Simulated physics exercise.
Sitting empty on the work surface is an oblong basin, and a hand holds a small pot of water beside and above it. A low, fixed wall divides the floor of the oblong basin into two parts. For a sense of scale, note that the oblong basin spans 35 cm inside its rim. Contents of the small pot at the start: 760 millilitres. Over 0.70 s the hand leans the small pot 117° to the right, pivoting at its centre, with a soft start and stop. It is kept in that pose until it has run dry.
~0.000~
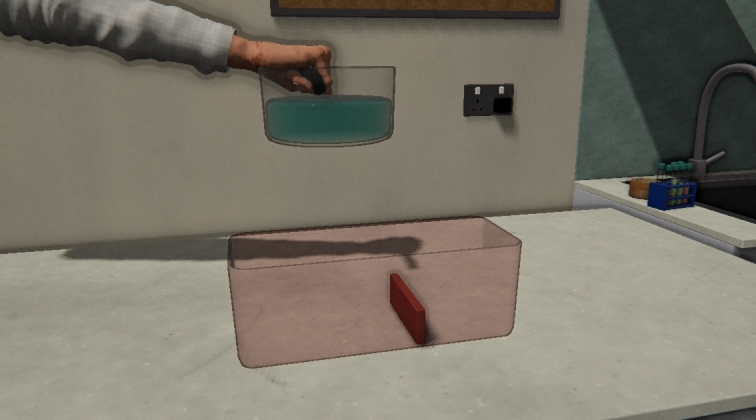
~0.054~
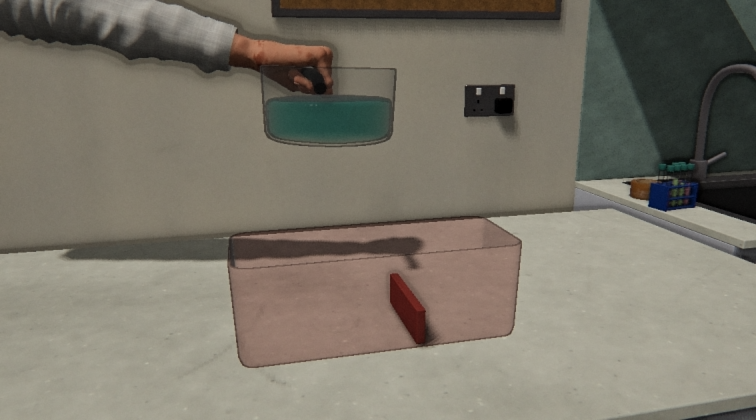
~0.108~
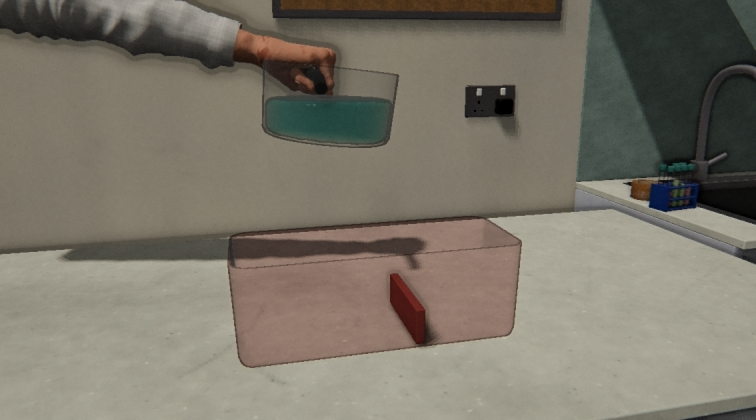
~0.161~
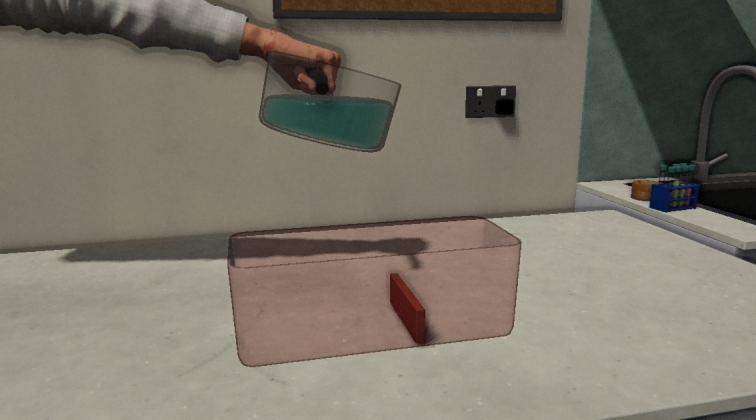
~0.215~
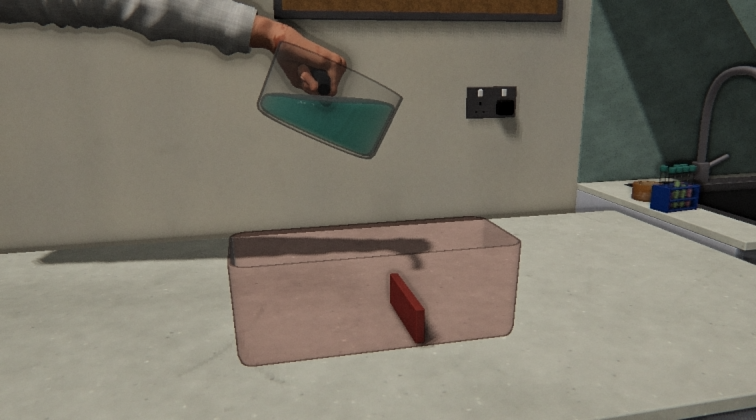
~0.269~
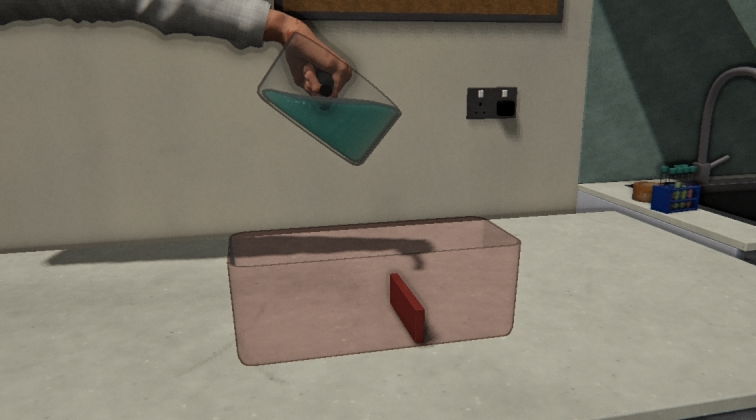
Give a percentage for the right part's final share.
My figure is 52 %.
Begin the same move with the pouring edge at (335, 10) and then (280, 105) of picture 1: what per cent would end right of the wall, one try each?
Try 1: 20 %; try 2: 10 %.
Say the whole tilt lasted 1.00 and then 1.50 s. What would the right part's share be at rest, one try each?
In order, 65 and 80 per cent.
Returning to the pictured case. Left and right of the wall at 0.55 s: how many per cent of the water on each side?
Lab note: Left near 0 %, right near 26.
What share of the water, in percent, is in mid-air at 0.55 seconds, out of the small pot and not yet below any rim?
Around 50 in a hundred.
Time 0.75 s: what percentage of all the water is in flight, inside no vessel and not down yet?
Some 12 per cent.
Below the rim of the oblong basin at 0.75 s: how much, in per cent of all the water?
About 84 %.
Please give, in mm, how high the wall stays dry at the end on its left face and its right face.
It's around 34 mm on the left side and around 22 mm on the right side.
After 0.55 s the tilt is 104° and 24 per cent is still to pour, 0 is left of the wall and 26 right of it.
After 0.75 s the tilt is 117° and 3 per cent is still to pour, 24 is left of the wall and 61 right of it.
After 0.97 s the tilt is 117° and 0 per cent is still to pour, 45 is left of the wall and 53 right of it.
After 1.20 s the tilt is 117° and 0 per cent is still to pour, 46 is left of the wall and 52 right of it.
In the end 47 per cent lies left of the wall, 52 right of it and 2 outside.
